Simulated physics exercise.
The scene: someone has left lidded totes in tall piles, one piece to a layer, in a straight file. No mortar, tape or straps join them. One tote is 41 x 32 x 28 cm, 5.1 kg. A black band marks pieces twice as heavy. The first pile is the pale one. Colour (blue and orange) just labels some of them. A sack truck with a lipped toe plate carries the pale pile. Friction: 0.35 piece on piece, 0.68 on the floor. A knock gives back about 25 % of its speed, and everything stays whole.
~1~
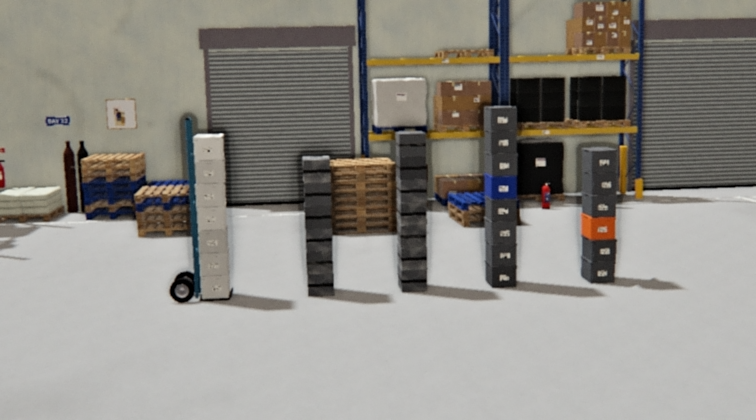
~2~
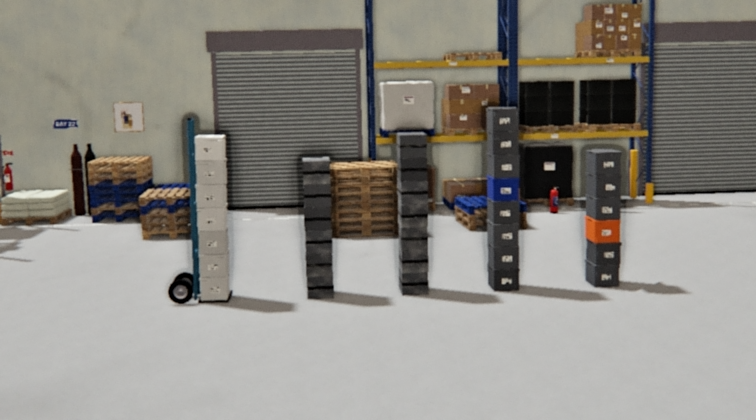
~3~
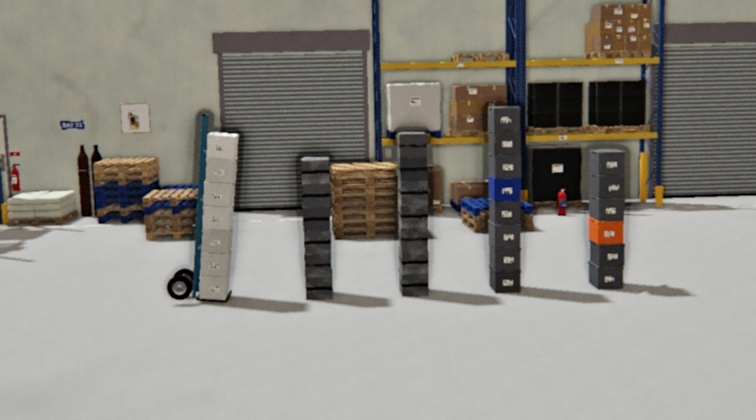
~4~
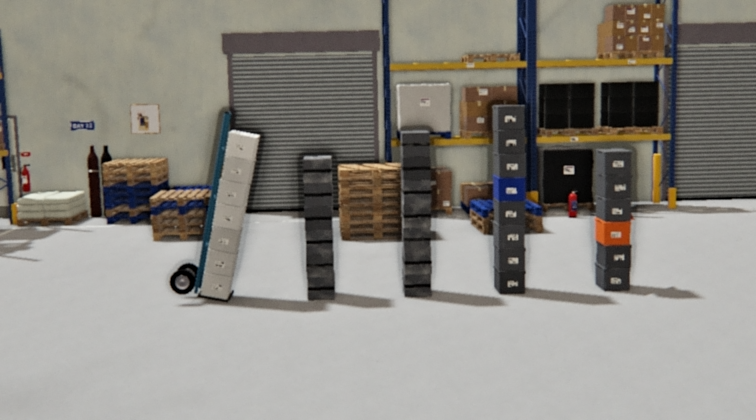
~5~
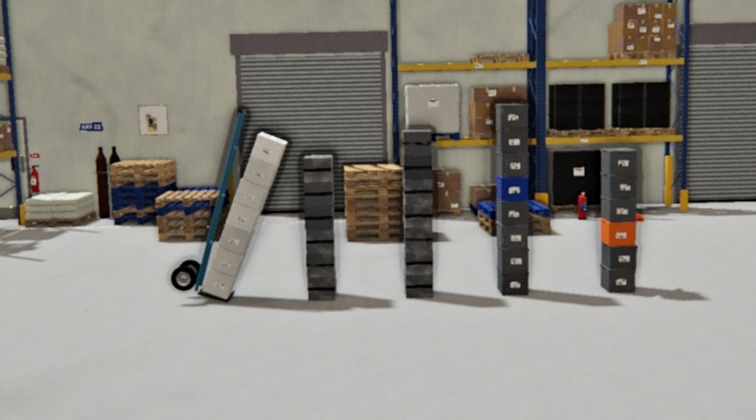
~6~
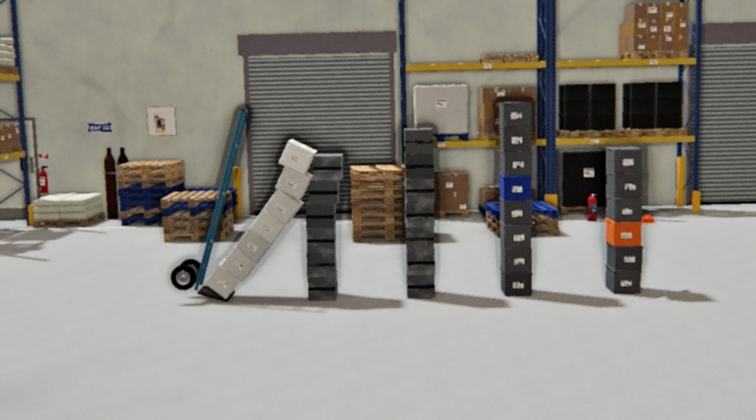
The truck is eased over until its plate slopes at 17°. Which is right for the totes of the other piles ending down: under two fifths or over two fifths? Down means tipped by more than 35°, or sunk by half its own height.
Upwards of two fifths of them.
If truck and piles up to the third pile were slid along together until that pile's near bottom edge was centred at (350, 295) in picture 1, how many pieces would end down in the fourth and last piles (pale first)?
Then fourth 7, last 0.
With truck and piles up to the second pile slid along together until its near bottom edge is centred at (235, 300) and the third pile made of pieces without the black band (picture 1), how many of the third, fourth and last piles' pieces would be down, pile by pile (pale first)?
In that case third 0, fourth 0, last 0.
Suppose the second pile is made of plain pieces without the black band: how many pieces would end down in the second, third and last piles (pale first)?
In that case second 5, third 6, last 5.
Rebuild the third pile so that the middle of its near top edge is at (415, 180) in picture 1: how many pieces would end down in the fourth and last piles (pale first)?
Then fourth 7, last 6.
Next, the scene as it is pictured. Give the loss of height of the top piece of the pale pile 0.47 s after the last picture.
About 50 cm.
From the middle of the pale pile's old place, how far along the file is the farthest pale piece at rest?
Roughly 200 cm along.
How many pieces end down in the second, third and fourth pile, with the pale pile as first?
Second 6, third 6, fourth 7.
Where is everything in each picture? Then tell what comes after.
In the first frame (each place is the centre of the face we see best; the camera moves round a little), truck frame (189, 156) 0° forward; blue tote (504, 188); orange tote (604, 229); the others all in place.
The second frame shows truck frame (190, 157) 1° forward; blue tote (506, 190).
The third frame shows truck frame (202, 153) 6° forward, top of the pale pile leaning 6°; blue tote (508, 190); the others all in place.
The fourth frame shows truck frame (220, 150) 12° forward, top of the pale pile leaning 13°; blue tote (512, 190); the others all in place.
The fifth frame shows truck frame (232, 149) 17° forward, top of the pale pile leaning 22°; blue tote (515, 190); the others all in place.
The sixth frame shows truck frame (233, 147) 17° forward, top of the pale pile leaning 27°; blue tote (518, 189); orange tote (628, 234); 2 have shifted.
Then, 0.47 s later than the last frame, 7 of the pale pile down; none of the 27 other totes down, 6 disturbed.
Then, 1.23 s later than the last frame, 7 of the pale pile down; 7 of the 27 other totes down.
Then, 1.97 s later than the last frame, 7 of the pale pile down; 19 of the 27 other totes down; blue tote tilted 12°, 30 cm lower; orange tote moved 37 mm.
Then, 2.77 s later than the last frame, 7 of the pale pile down; 24 of the 27 other totes down; orange tote on its side; blue tote tilted 65°, 72 cm lower.
When it is over, 7 of the pale pile down; 24 of the 27 other totes down; blue tote upside down; orange tote on its side. That is 89 per cent. In pixels of the last frame, middles, blue tote near (733, 251), orange tote near (705, 275).
